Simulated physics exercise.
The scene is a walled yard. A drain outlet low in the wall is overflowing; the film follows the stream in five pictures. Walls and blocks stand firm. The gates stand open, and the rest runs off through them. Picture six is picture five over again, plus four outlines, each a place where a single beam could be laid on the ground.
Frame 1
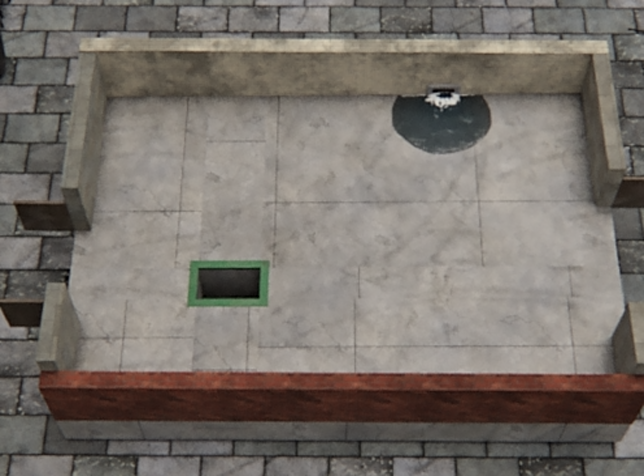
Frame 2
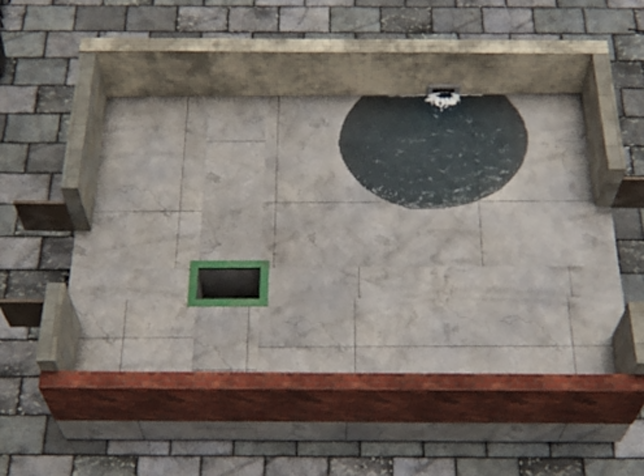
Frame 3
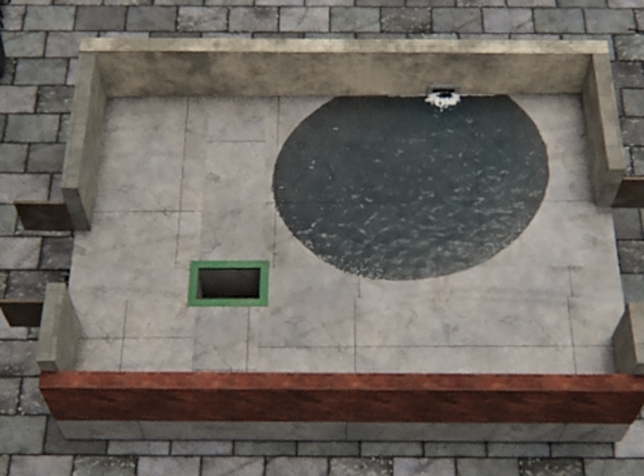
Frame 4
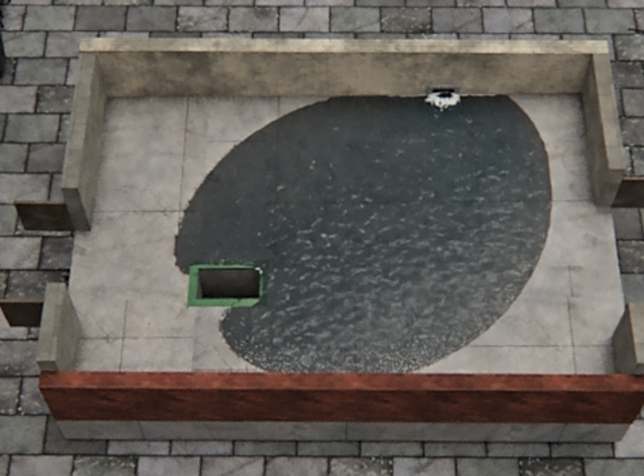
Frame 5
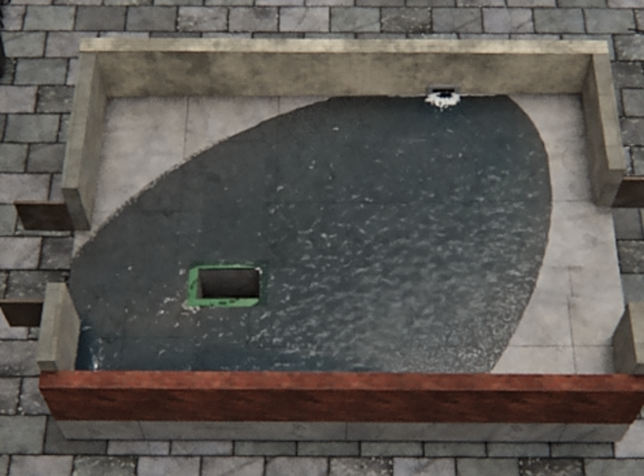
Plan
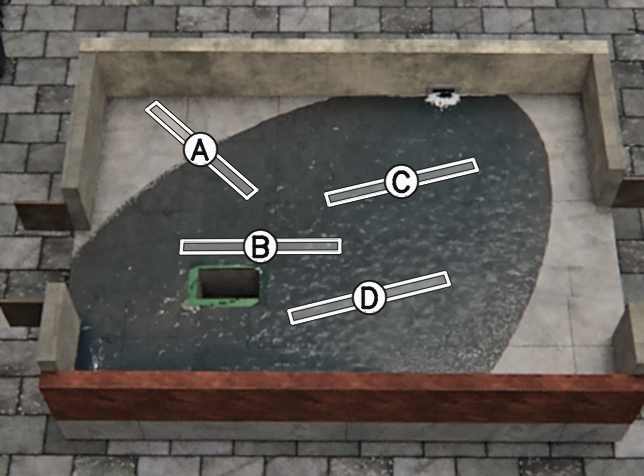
Walled paved yard with water pouring from an outfall in the back wall, spreading down and left around a green-rimmed drain pit.
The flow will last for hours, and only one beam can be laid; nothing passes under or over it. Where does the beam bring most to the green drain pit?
D is best.
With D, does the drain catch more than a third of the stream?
Yes.
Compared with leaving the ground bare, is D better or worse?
Better.
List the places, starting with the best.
Best to worst: D, A, C, B.
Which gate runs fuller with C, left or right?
The left one.
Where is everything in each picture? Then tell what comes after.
Outfall at (443, 90); green drain pit at (229, 283); open gate at (86, 276); open gate at (603, 270); water covers 3 % of the ground and shows as far out as (468, 144); green drain pit still dry.
Water covers 12 % of the ground and shows as far out as (382, 192); green drain pit still dry.
Water covers 28 % of the ground and shows as far out as (329, 256); green drain pit still dry.
Water covers 51 % of the ground and shows as far out as (264, 351); green drain pit taking water.
Water covers 69 % of the ground and shows as far out as (80, 336); green drain pit taking water.
On the marked copy, A from (151, 106) to (251, 194); B from (181, 246) to (339, 246); C from (327, 199) to (475, 164); D from (290, 316) to (447, 278).
For place A, about 33 % of the stream runs into the green drain pit, about 67 % out by the gates.
For place B, about 9 % of the stream runs into the green drain pit, about 91 % out by the gates.
For place C, about 18 % of the stream runs into the green drain pit, about 82 % out by the gates.
For place D, about 48 % of the stream runs into the green drain pit, about 52 % out by the gates.
